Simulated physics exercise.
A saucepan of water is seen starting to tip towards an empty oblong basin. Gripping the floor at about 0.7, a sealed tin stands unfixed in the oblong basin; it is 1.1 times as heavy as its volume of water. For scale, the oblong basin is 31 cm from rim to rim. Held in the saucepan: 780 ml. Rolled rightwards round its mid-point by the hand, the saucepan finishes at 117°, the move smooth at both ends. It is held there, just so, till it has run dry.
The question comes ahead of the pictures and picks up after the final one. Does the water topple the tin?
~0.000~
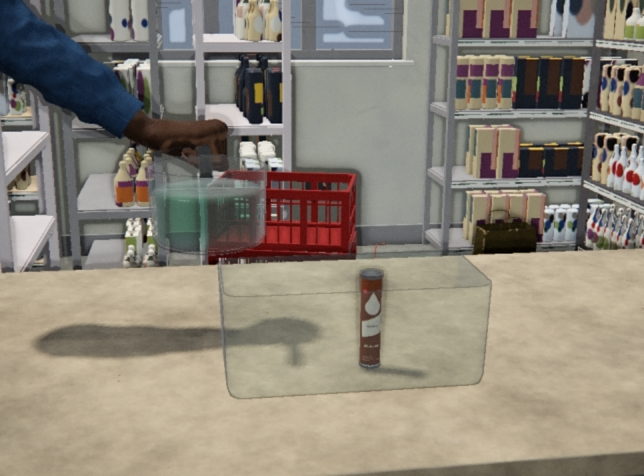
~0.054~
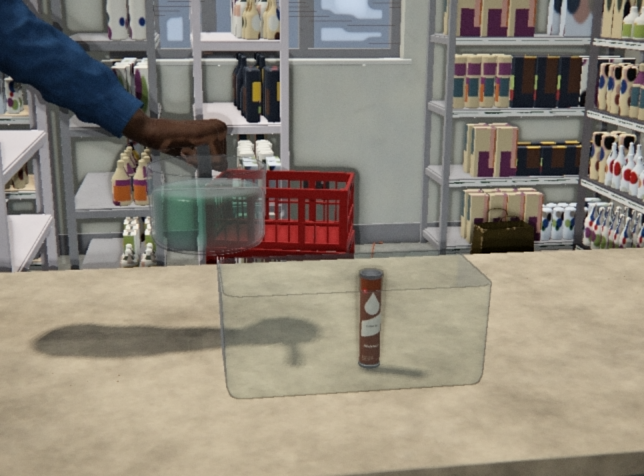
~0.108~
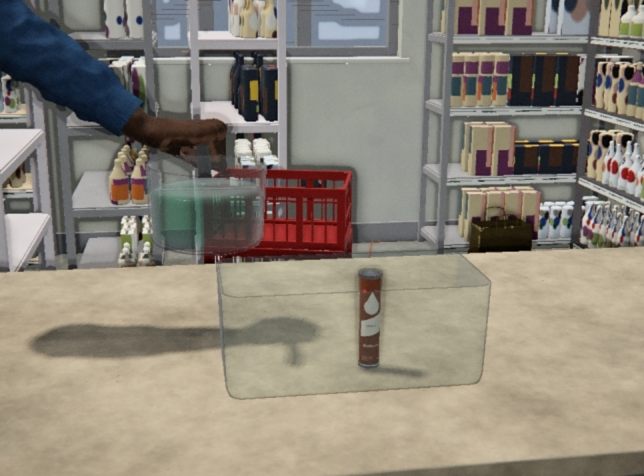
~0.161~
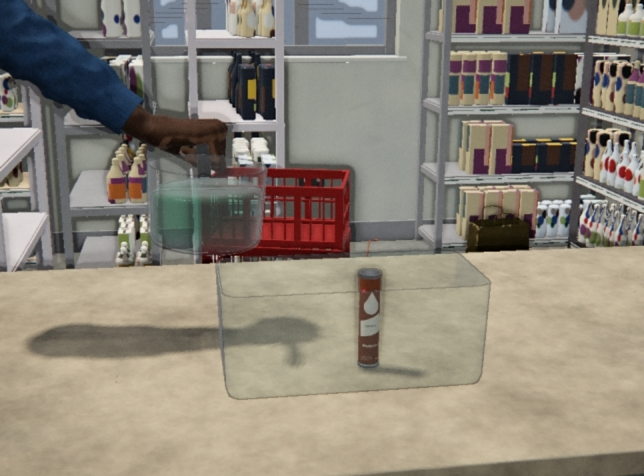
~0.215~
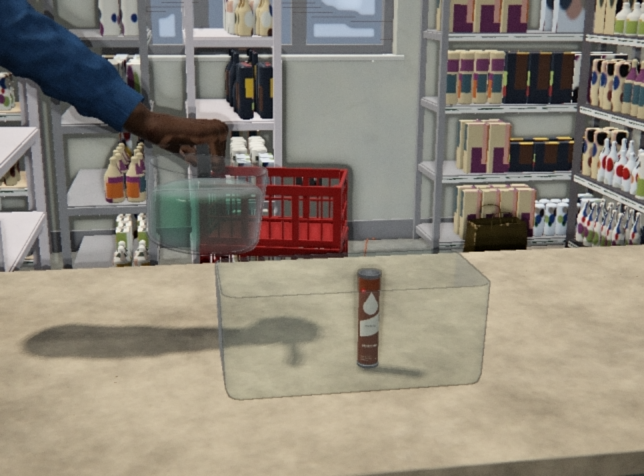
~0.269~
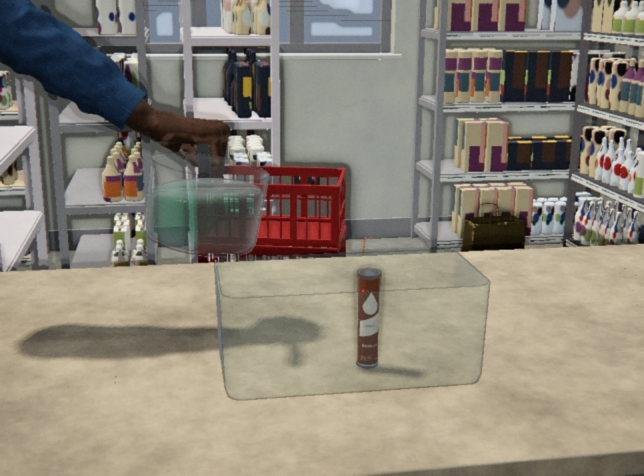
It does not come down.
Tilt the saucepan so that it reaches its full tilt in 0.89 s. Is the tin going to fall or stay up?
In that case the tin stays vertical.
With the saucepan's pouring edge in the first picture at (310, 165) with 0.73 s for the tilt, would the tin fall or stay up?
Then it tips over.
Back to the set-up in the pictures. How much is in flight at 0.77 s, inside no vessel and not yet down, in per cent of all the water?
My guess is roughly 18 %.
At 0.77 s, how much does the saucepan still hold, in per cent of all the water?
Close to 74 in a hundred.
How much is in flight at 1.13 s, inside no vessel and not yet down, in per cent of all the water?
I'd put it at about 5 per cent of the liquid.
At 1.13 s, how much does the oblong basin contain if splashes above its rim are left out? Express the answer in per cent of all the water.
About 82 %.
Then, 0.77 s in, the tilt is 65° and 74 per cent is still to pour; the tin stands where it began.
Then, 1.13 s in, the tilt is 105° and 13 per cent is still to pour; the tin stands where it began.
Then, 1.51 s in, the tilt is 117° and 0 per cent is still to pour; the tin stands where it began.
Then, 1.93 s in, the tilt is 117° and 0 per cent is still to pour; the tin stands where it began.
Finally, the tin stands where it began.
